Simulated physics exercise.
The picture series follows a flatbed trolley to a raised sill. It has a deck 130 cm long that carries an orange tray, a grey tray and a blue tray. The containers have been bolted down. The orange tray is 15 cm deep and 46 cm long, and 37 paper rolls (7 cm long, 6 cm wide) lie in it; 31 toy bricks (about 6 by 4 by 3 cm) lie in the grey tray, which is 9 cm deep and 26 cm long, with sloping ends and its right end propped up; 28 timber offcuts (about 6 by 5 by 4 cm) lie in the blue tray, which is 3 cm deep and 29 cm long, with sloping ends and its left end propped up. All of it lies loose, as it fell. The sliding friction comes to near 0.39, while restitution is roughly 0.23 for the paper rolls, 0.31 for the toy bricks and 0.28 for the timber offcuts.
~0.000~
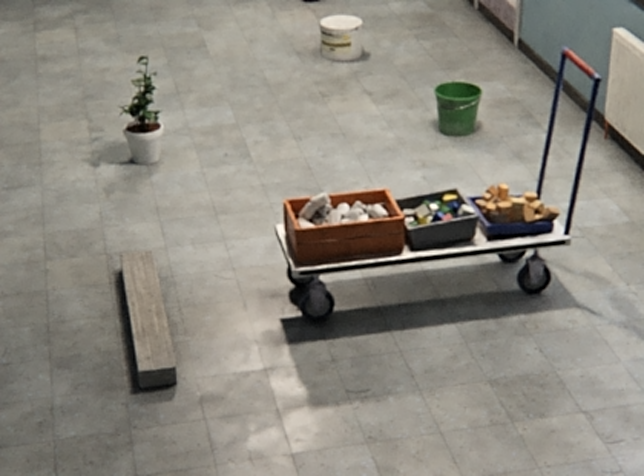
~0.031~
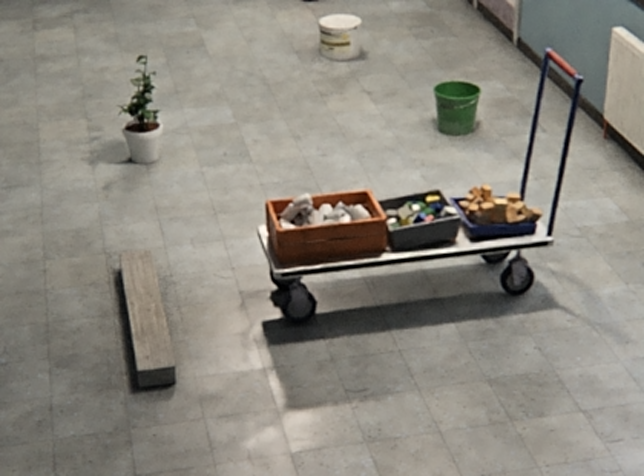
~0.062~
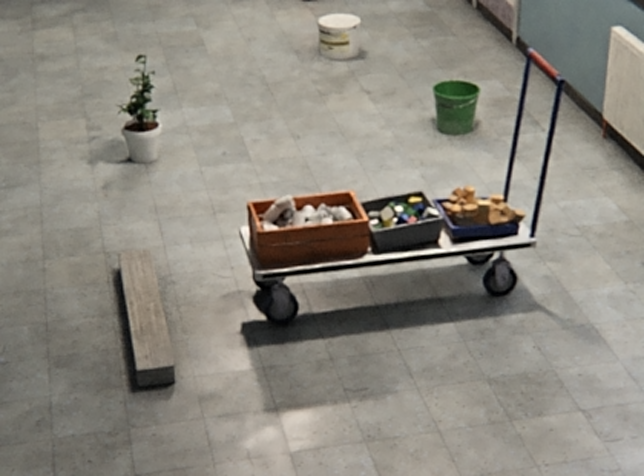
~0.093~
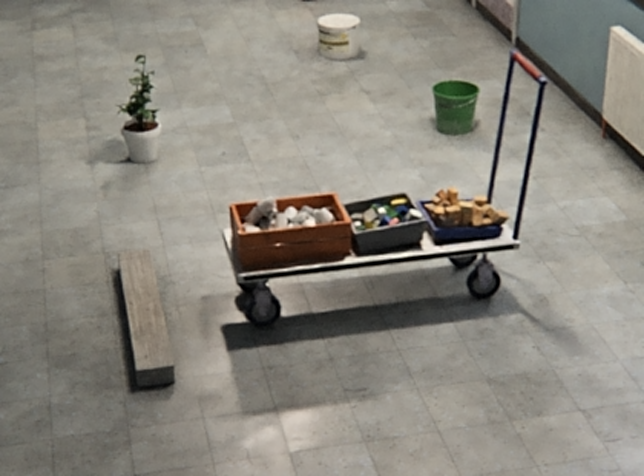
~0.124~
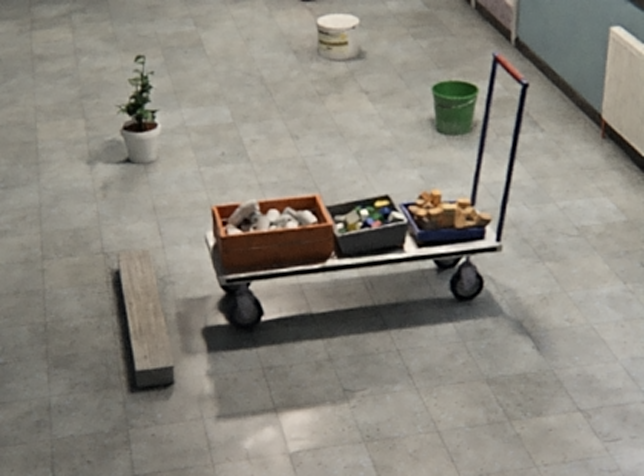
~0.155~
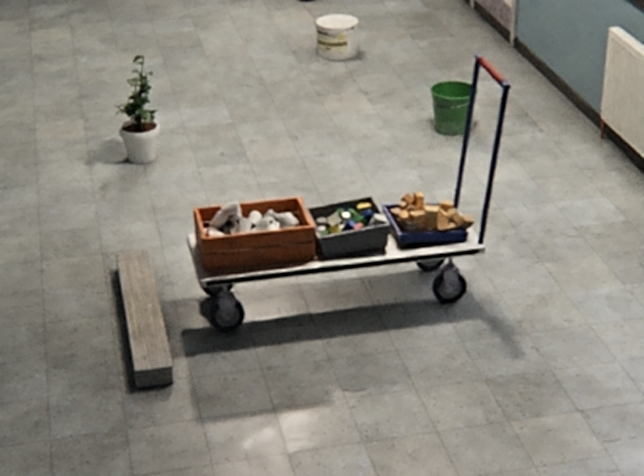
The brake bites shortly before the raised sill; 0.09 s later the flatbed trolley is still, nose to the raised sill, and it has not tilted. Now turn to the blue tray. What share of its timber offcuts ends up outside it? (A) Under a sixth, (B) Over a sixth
(B) Over a sixth.
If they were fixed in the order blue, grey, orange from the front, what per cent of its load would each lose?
In that arrangement the orange tray sheds 0 per cent of its load, the grey tray 10 per cent, and the blue tray 40 per cent.
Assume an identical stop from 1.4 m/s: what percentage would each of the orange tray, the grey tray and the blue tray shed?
In that case the orange tray sheds 0 per cent of its load, the grey tray 0 per cent, and the blue tray 20 per cent.
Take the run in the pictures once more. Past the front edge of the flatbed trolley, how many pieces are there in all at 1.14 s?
Roughly 1 pieces.
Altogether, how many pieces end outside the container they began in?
I'd put it near 10.
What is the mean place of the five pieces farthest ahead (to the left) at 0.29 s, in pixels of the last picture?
I'd say near (163, 242).
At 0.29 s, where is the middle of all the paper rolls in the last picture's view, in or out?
(194, 245).
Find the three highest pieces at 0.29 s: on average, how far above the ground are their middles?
Height, averaged: Around 48 cm.
After 0.19 s, it begins to slow.
After 0.29 s, orange tray 37 in, 0 out, grey tray 31 in, 0 out and blue tray 25 in, 3 out.
After 0.41 s, orange tray 36 in, 1 out, grey tray 29 in, 2 out and blue tray 22 in, 6 out.
After 0.64 s, orange tray 36 in, 1 out, grey tray 29 in, 2 out and blue tray 21 in, 7 out.
Outcome (at 1.14 s), orange tray 36 in, 1 out, grey tray 29 in, 2 out and blue tray 21 in, 7 out. Asked share, 7 of 28, 25 per cent.
